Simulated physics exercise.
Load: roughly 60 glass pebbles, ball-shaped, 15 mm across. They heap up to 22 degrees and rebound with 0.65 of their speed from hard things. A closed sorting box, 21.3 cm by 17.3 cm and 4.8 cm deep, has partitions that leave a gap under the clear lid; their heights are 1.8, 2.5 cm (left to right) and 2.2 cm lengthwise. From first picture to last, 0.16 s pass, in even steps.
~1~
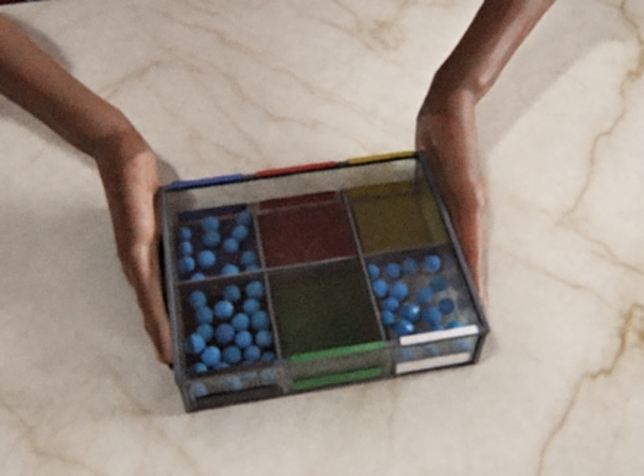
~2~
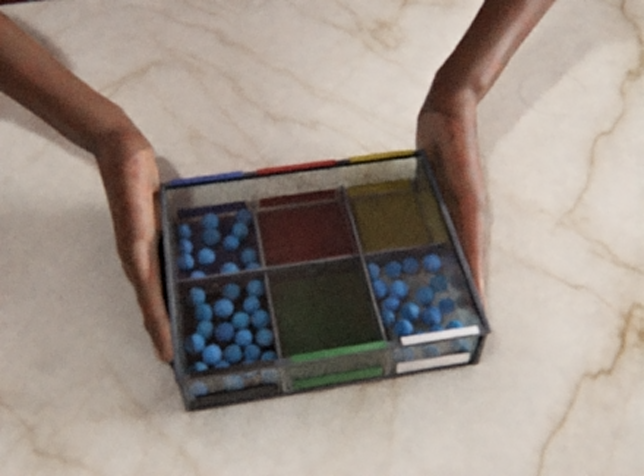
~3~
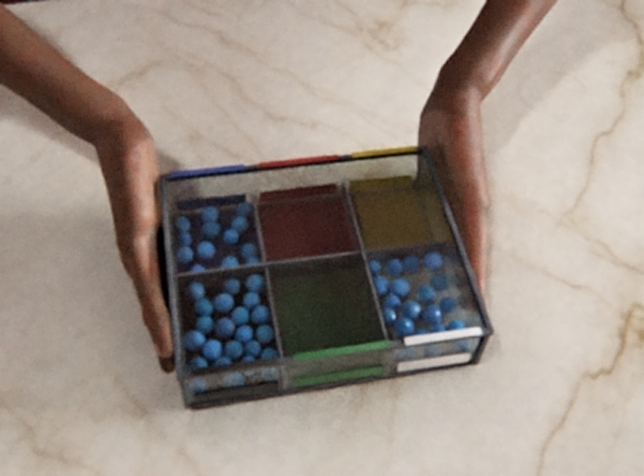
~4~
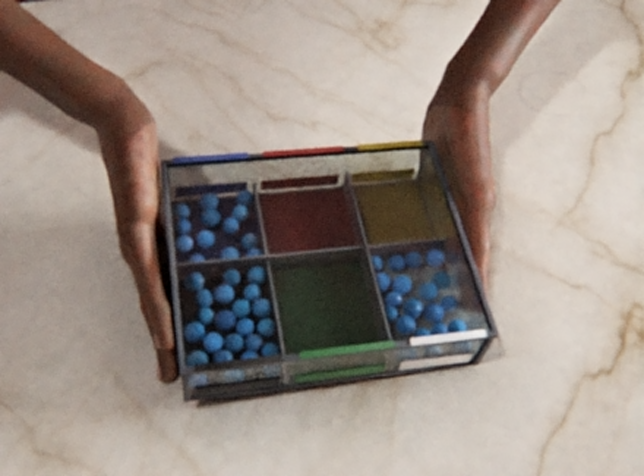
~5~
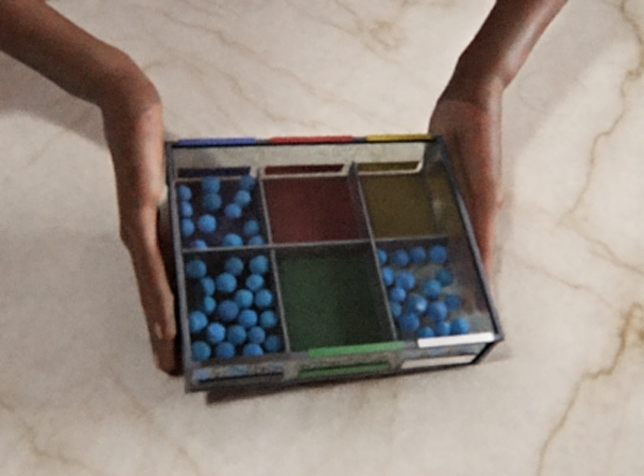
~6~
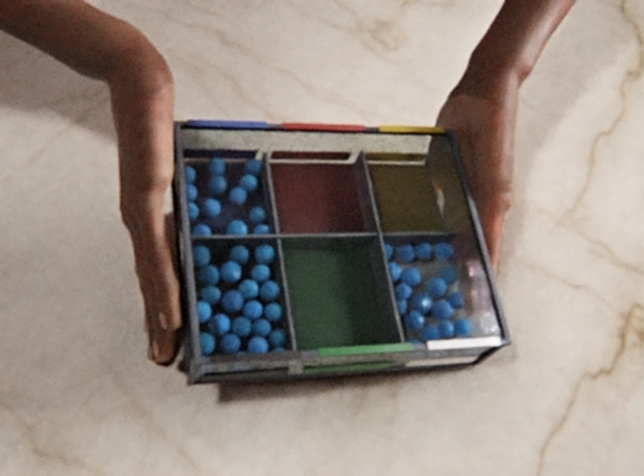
To begin with, two hands hold a clear-lidded box level above a marble surface, with blue balls in three of its six compartments. The hands then tilt it, slowly at first and then further, lowering its front right corner, while the balls shift only slightly within their compartments.
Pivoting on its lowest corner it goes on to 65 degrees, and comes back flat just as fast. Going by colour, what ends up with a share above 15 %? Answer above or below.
Red compartment: Below; blue compartment: Below; green compartment: Above; yellow compartment: Below; white compartment: Above; black compartment: Above.
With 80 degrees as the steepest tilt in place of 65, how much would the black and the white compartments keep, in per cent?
In that case black 20; white 45.
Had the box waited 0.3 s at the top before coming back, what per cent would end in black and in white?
In that case black 30, white 40.
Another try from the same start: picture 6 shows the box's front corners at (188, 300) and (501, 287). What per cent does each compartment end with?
Red 5, blue 25, green 10, yellow 0, white 35, black 25.
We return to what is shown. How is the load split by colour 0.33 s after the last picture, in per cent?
Red 0; blue 20; green 0; yellow 0; white 35; black 40.
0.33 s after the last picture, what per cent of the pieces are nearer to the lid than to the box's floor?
Some 10 per cent.
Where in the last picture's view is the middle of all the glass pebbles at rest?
Around (333, 329).
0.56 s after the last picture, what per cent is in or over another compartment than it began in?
About 30 per cent.
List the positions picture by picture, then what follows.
The first frame shows box tilt 0 degrees, front corners at (181, 378) and (483, 328); blue 25 %, white 35 %, black 40 %.
The second frame shows box tilt 1 degrees, front corners at (181, 377) and (484, 328).
The third frame shows box tilt 3 degrees, front corners at (182, 374) and (487, 329), lowest corner right front.
The fourth frame shows box tilt 7 degrees, front corners at (185, 369) and (491, 332), lowest corner right front.
The fifth frame shows box tilt 13 degrees, front corners at (192, 363) and (498, 335), lowest corner right front.
The sixth frame shows box tilt 19 degrees, front corners at (201, 359) and (504, 340), lowest corner right front; blue 25 %, white 35 %, black 40 %.
Then, 0.33 s after the last picture, tilt 64 degrees; blue 20 %, white 35 %, black 40 %.
Then, 0.56 s after the last picture, tilt 25 degrees; red 5 %, blue 5 %, green 25 %, white 35 %, black 30 %.
Then, 0.90 s after the last picture, tilt 0 degrees; red 5 %, blue 5 %, green 25 %, white 35 %, black 30 %.
In the end, red 5 %, blue 5 %, green 25 %, yellow 0 %, white 35 %, black 30 %.
